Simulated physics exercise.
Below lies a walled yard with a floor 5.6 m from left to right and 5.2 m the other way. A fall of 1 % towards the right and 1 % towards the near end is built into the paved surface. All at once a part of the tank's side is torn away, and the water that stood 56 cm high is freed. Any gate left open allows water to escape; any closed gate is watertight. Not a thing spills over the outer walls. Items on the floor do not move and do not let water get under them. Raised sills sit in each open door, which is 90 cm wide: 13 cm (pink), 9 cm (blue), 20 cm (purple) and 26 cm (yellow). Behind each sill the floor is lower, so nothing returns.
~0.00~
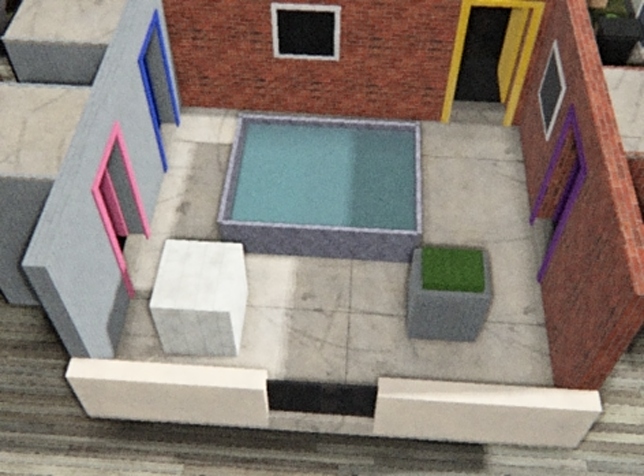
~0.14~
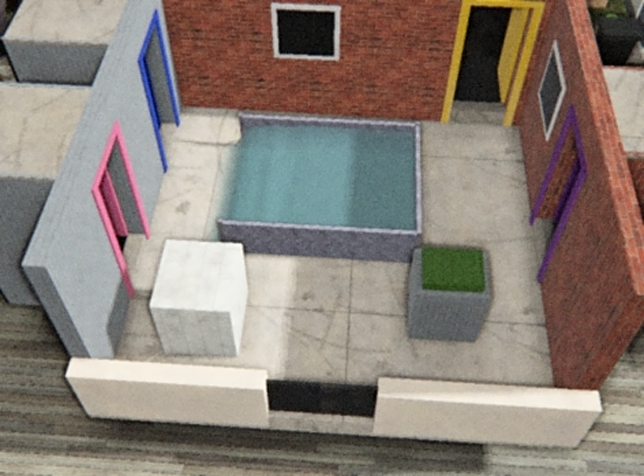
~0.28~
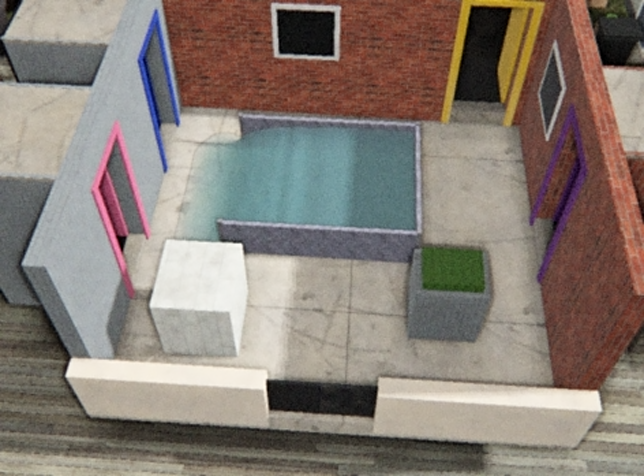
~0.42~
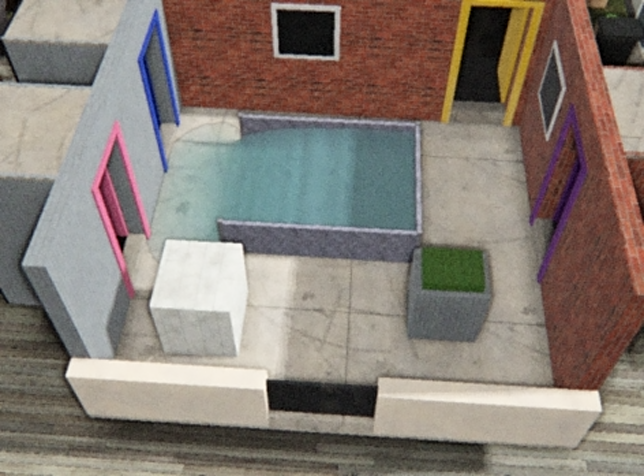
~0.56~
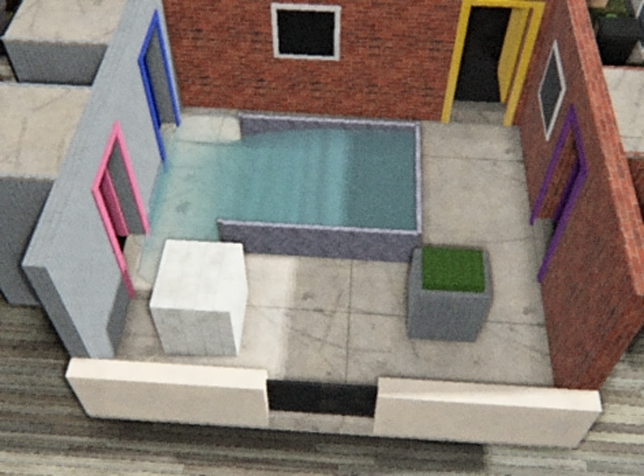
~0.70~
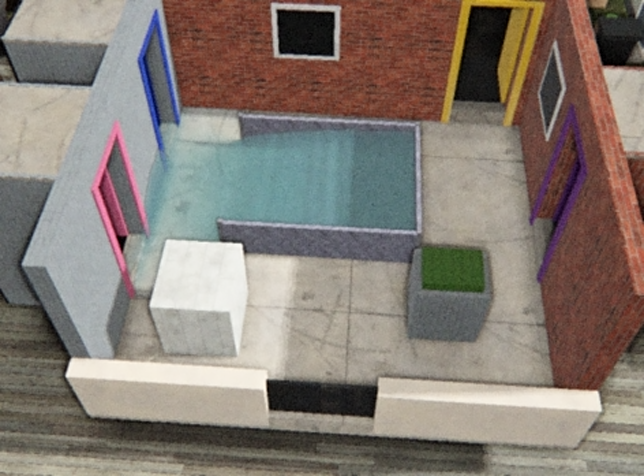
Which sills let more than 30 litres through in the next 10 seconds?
In the next 10 seconds: The pink door lets more through; the blue door lets more through; the purple door stays at or under it; the yellow door stays at or under it.
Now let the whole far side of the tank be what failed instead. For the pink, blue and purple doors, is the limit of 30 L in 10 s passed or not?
Then pink would come out on the low side, blue on the high side and purple on the low side.
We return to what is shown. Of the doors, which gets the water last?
Purple.
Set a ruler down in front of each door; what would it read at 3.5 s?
Centimetres: Pink 17 / blue 25 / purple 0 / yellow 4.
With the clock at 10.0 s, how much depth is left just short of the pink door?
Average: ~ 9.0 cm.
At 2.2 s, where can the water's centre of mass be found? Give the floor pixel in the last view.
Around (257, 208) in the last picture.
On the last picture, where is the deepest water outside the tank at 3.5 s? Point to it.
Roughly (163, 340).
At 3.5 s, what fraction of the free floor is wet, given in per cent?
Roughly 60 % of the floor is wet.
After 1.4 s water covers 20 % of the floor and is deepest (40 cm) near (170, 202); pink door 24 cm at the sill, 13 L in, blue door 29 cm at the sill, 84 L in, purple door not reached, yellow door not reached.
After 2.2 s water covers 30 % of the floor and is deepest (43 cm) near (182, 110); pink door 25 cm at the sill, 50 L in, blue door 30 cm at the sill, 188 L in, purple door not reached, yellow door not reached.
After 3.5 s water covers 60 % of the floor and is deepest (34 cm) near (163, 340); pink door 17 cm at the sill, 95 L in, blue door 25 cm at the sill, 335 L in, purple door not reached, yellow door 4 cm at the sill, 0 L in.
After 6.0 s water covers 95 % of the floor and is deepest (20 cm) near (540, 284); pink door 15 cm at the sill, 116 L in, blue door 10 cm at the sill, 415 L in, purple door 10 cm at the sill, 0 L in, yellow door 10 cm at the sill, 0 L in.
After 10.0 s water covers 95 % of the floor and is deepest (17 cm) near (558, 419); pink door 9 cm at the sill, 118 L in, blue door 8 cm at the sill, 417 L in, purple door 11 cm at the sill, 0 L in, yellow door 11 cm at the sill, 0 L in.
